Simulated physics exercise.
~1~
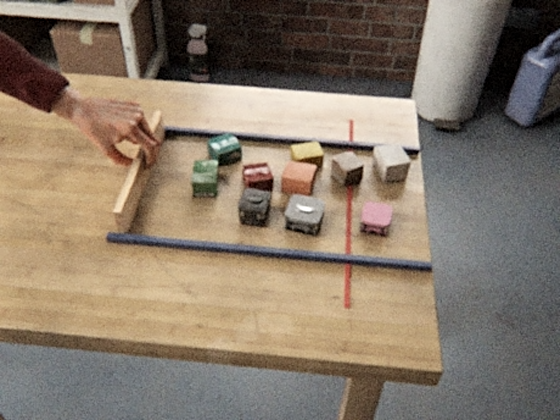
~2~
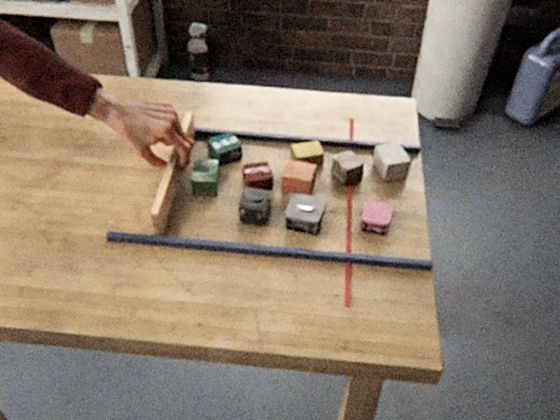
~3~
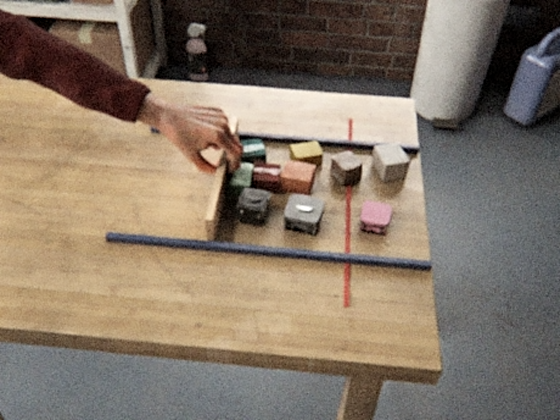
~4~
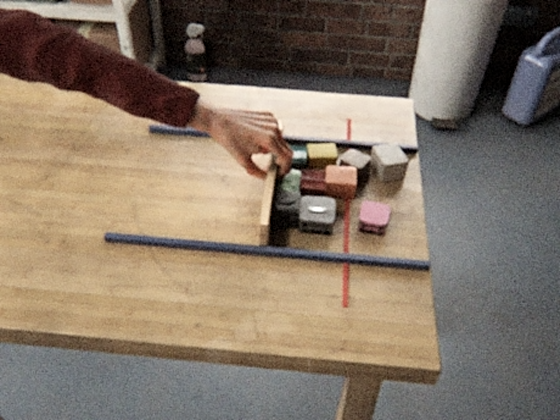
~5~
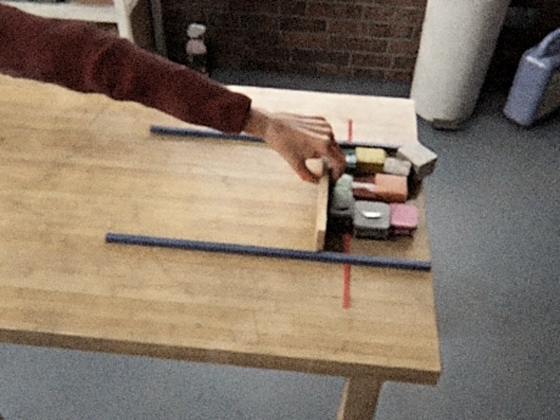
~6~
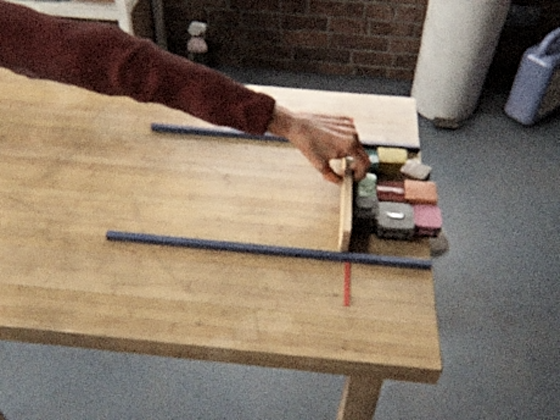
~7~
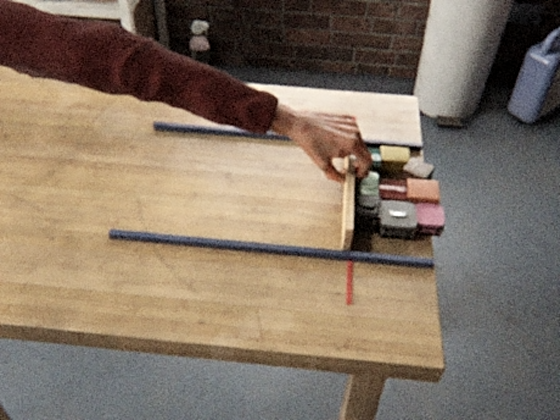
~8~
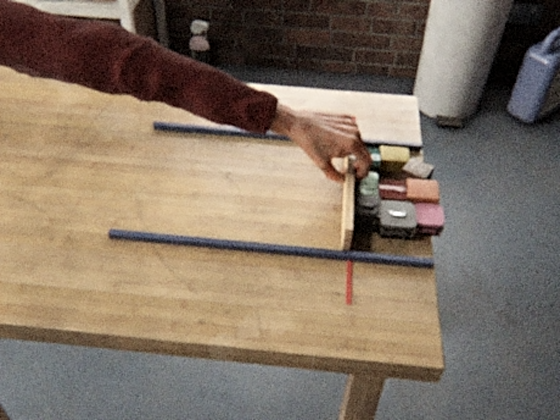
The clip opens on a wooden table where small coloured blocks and cases sit scattered between two dark blue rails, with a red tape line near the right end. A hand in a maroon sleeve holds an upright wooden board at the left and slides it right. The board reaches the green box, then gathers the turquoise, red and dark pieces into a tightening cluster. As it pushes on, the whole group crowds past the tape toward the edge, and the white block tips off the end. The board stops near the tape, leaving the remaining pieces packed at the rim, some overhanging.
